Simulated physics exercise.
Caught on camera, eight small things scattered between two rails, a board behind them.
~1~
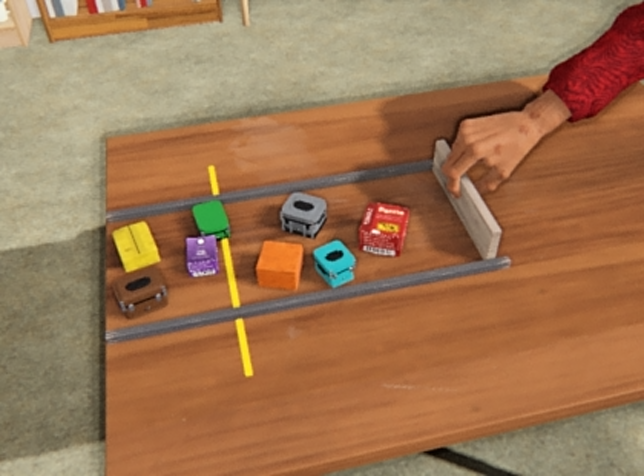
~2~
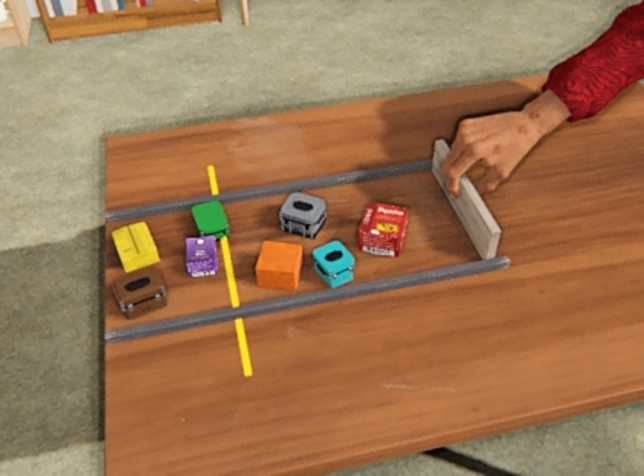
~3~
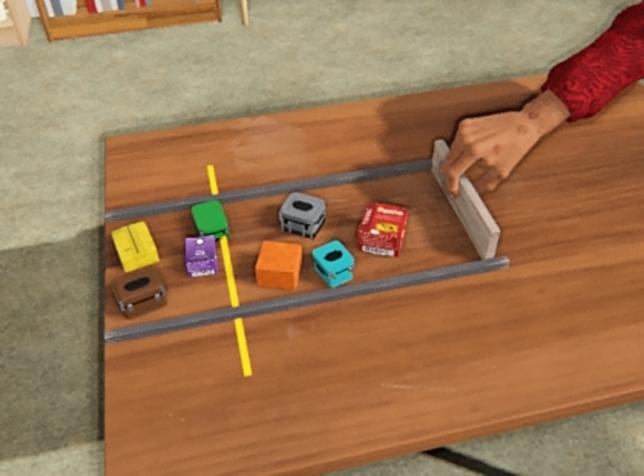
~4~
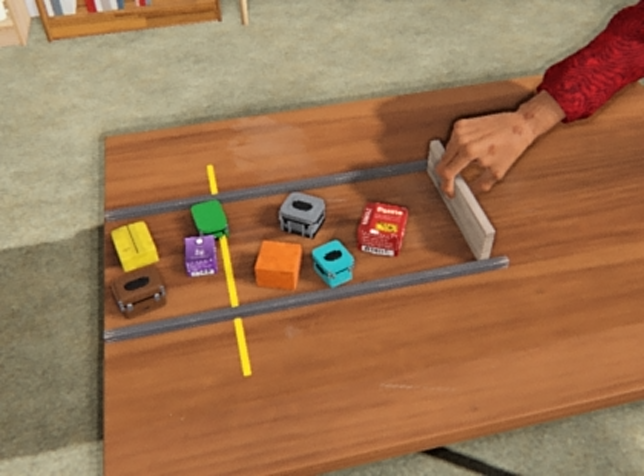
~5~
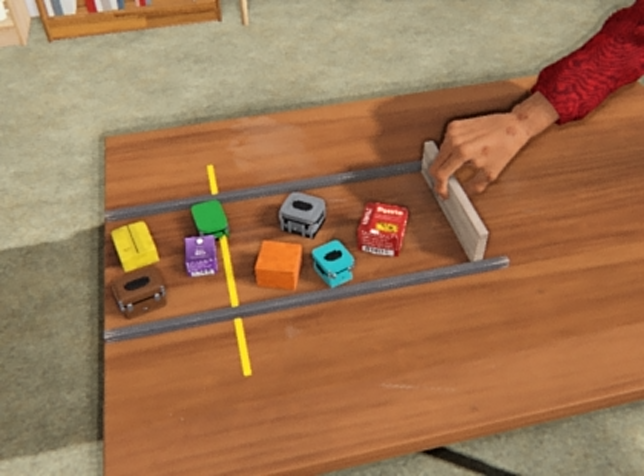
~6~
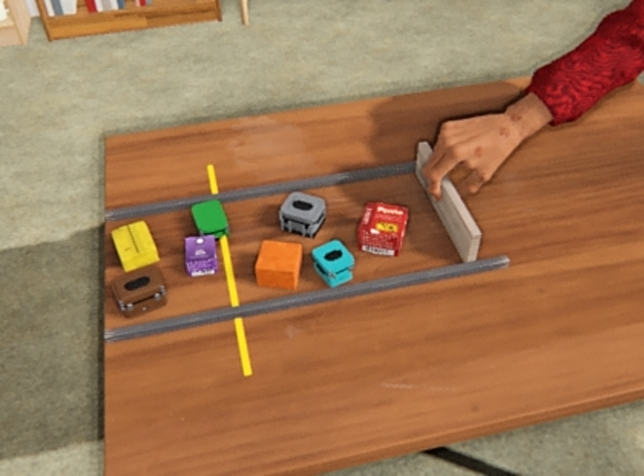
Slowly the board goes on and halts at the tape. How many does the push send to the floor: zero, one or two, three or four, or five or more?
The number that fall off is zero.
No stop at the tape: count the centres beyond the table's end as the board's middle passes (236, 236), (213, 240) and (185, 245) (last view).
The counts: 0, 0 and 2.
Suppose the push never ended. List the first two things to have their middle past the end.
They are the brown case, the yellow box.
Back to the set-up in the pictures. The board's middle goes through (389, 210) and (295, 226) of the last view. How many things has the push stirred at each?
First 1, then 4.
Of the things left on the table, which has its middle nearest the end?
The brown case ends nearest.
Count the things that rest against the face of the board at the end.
It touches 3.
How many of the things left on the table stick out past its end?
Overhanging: 1.
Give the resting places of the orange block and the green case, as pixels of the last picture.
The orange block stops around (169, 295); the green case around (173, 228).
Soon after, none off yet; yellow box at rest near (135, 246); brown case at rest near (140, 294); purple box at rest near (202, 255).
In the end, the number that fall off is zero.
